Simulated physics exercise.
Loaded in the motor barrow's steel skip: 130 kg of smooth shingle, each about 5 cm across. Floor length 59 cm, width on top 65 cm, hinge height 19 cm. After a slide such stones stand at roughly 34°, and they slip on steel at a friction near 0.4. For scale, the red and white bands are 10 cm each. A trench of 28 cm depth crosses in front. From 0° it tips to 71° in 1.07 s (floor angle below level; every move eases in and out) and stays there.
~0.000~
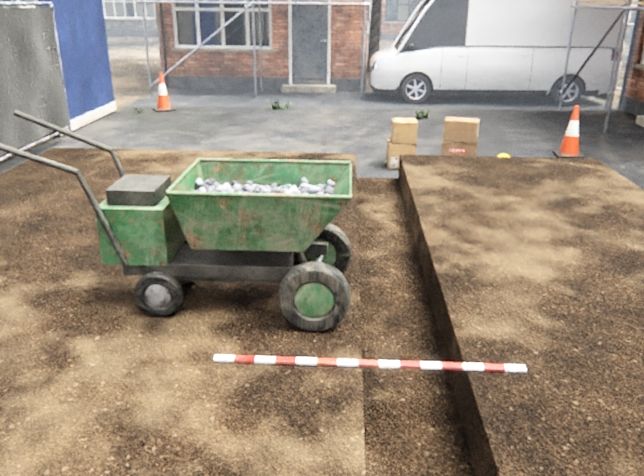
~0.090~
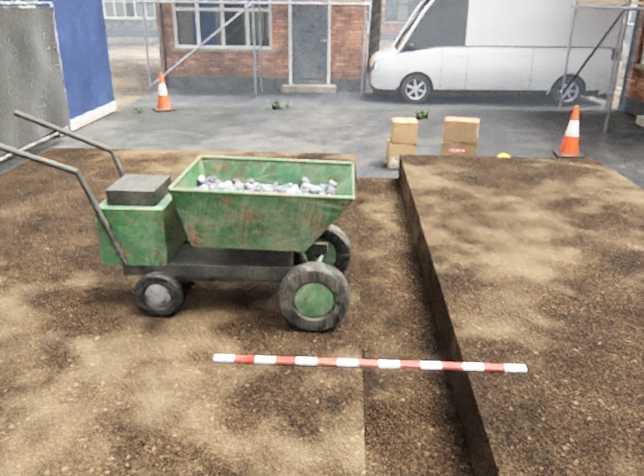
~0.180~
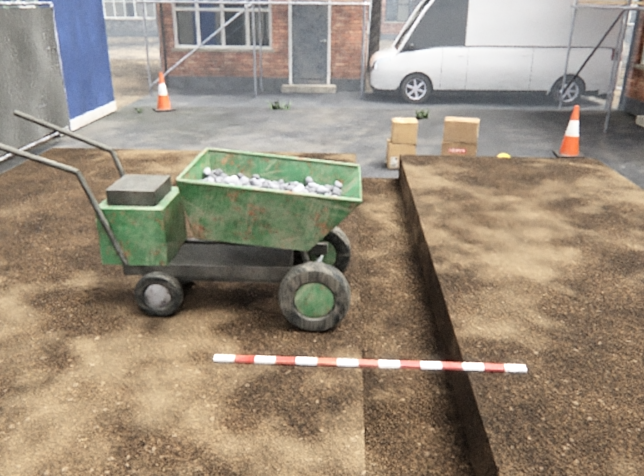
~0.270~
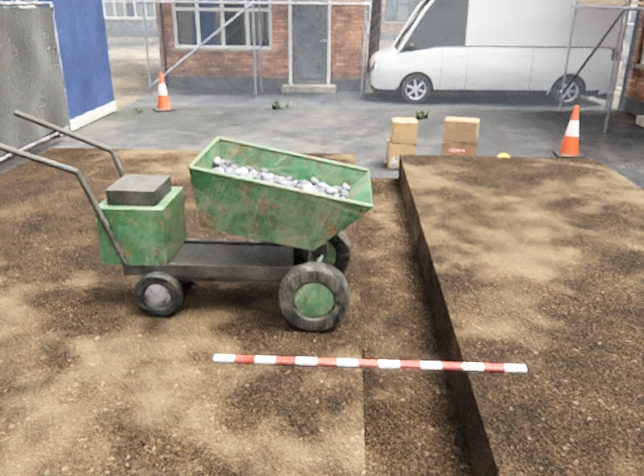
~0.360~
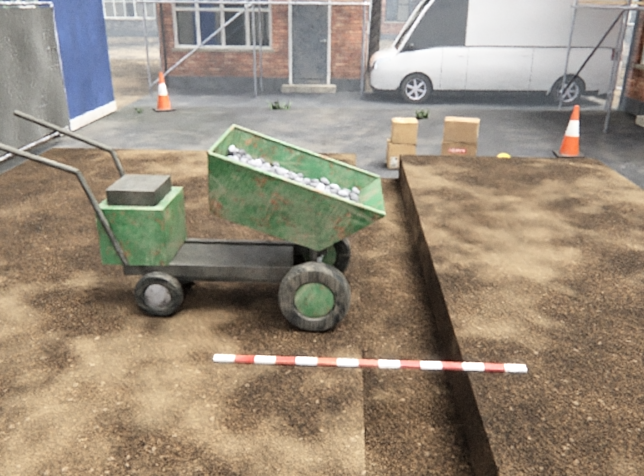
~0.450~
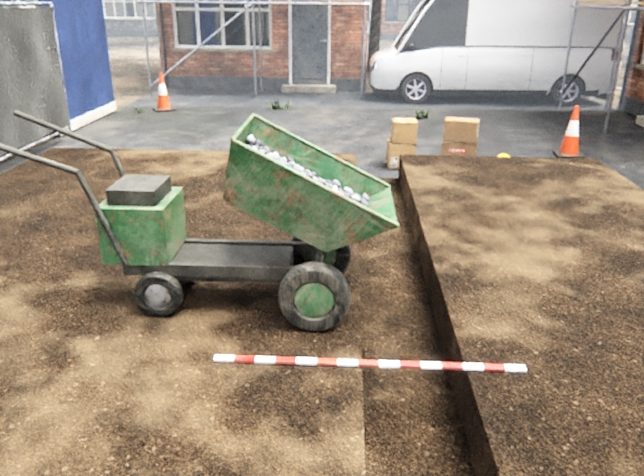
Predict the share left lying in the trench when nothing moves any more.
Some 39 per cent of it.
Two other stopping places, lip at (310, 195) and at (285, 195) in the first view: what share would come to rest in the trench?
First some 85, then 100 per cent.
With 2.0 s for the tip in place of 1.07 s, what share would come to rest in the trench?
Then about 50 per cent.
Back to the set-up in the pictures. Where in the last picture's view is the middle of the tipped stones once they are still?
Their middle is at about (471, 304).
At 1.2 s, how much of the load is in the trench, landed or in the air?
About 10 per cent by then.
After 0.8 s the floor is at 60°; 100 % in the skip; the foremost stones are at (415, 253).
After 1.2 s the floor is at 71°; 60 % in the skip, 10 % in the trench, 30 % past the trench; the foremost stones are at (508, 307).
After 1.5 s the floor is at 71°; 20 % in the skip, 20 % in the trench, 60 % past the trench; the foremost stones are at (612, 303).
After 3.5 s the floor is at 71°; 0 % in the skip, 39 % in the trench, 61 % past the trench; the foremost stones are past the picture's edge.
